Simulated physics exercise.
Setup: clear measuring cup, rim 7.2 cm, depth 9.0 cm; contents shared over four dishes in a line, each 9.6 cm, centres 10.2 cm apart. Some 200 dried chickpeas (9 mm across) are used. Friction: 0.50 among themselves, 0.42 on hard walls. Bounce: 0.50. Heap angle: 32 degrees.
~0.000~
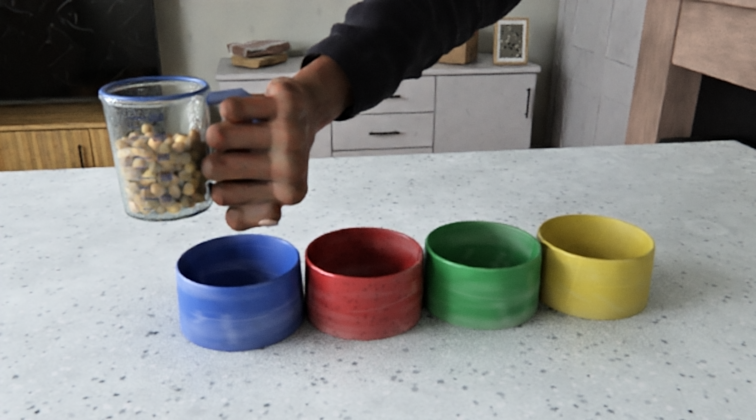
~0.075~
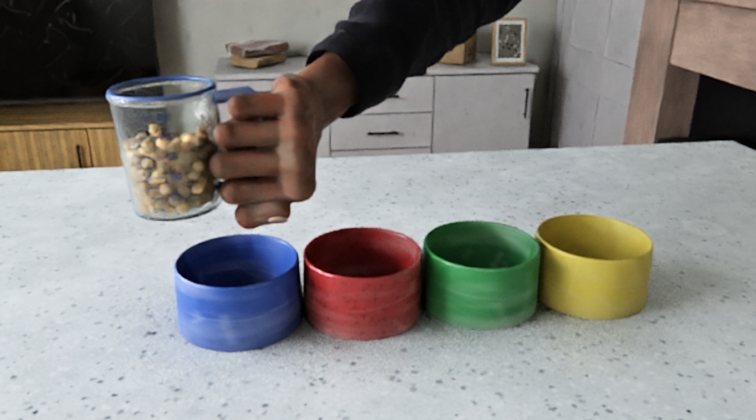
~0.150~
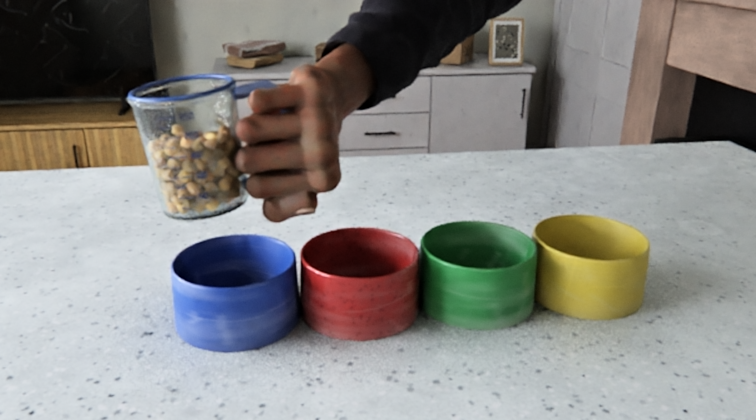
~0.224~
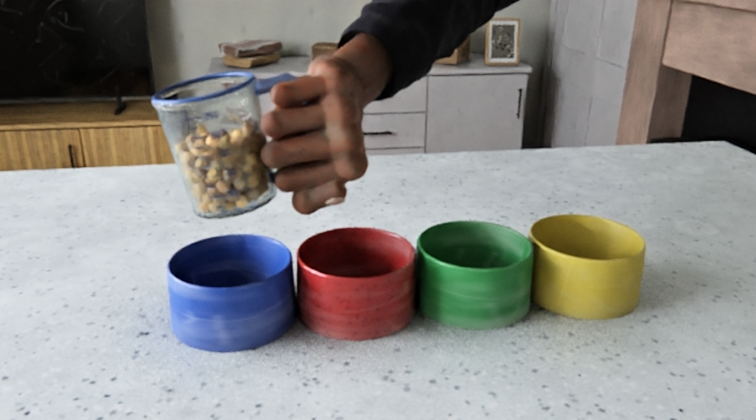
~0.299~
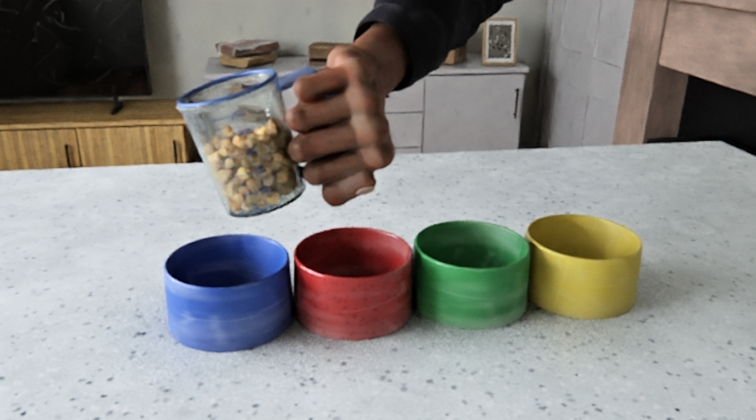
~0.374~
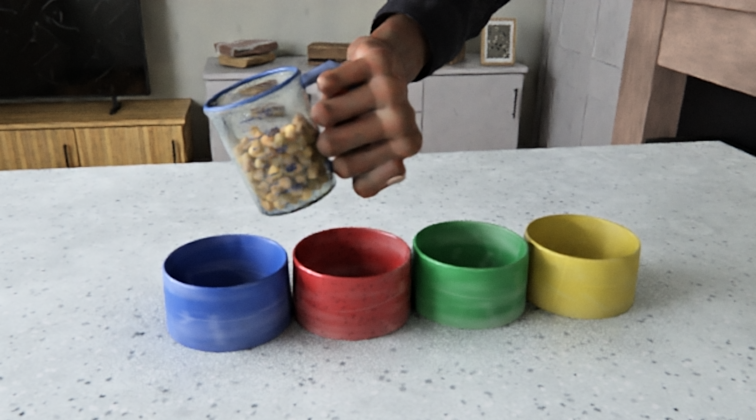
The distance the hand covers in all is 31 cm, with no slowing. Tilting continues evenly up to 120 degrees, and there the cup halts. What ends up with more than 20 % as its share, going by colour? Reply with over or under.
Red under, blue under, green over, yellow under, counter under.
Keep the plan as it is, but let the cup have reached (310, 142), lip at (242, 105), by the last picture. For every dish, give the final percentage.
Final shares - red 0 %, blue 0 %, green 100 %, yellow 0 %.
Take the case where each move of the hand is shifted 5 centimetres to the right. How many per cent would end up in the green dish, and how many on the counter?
In that case green 30, counter 20.
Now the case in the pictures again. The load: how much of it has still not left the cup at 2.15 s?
About 10 percent of the load.
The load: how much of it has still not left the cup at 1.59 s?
Load share: Near 100 percent.
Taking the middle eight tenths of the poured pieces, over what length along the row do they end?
I'd estimate close to 5 cm.
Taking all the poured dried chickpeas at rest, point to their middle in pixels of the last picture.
Close to pixel (462, 280).
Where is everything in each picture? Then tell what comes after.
Cup at (163, 148), tilt 0 degrees, lip at (103, 90), moved 0.0 cm; middle of the pieces at (164, 172); blue dish at (239, 260); red dish at (364, 251); green dish at (483, 244); yellow dish at (595, 237), in the first frame.
Cup at (171, 148), tilt 1 degrees, lip at (110, 91), moved 0.7 cm; middle of the pieces at (172, 172), in the second frame.
Cup at (195, 147), tilt 6 degrees, lip at (131, 94), moved 2.6 cm; middle of the pieces at (198, 171), in the third frame.
Cup at (221, 146), tilt 10 degrees, lip at (155, 98), moved 4.8 cm; middle of the pieces at (225, 169), in the fourth frame.
Cup at (247, 144), tilt 15 degrees, lip at (180, 102), moved 7.0 cm; middle of the pieces at (253, 167), in the fifth frame.
Cup at (276, 143), tilt 20 degrees, lip at (206, 106), moved 9.2 cm; middle of the pieces at (283, 166); blue dish at (226, 260); red dish at (352, 251); green dish at (470, 244); yellow dish at (582, 236). The cup turns about 65 degrees a second and travels 29 cm a second, in the sixth frame.
Then, at 1.11 s, tilt 67 degrees; cup holds 100 %.
Then, at 1.59 s, tilt 98 degrees; cup holds 100 %.
Then, at 2.15 s, tilt 120 degrees; cup holds 10 %, green 90 %.
By 2.7 s all is still; red 0 %, blue 0 %, green 100 %, yellow 0 %, counter 0 %.
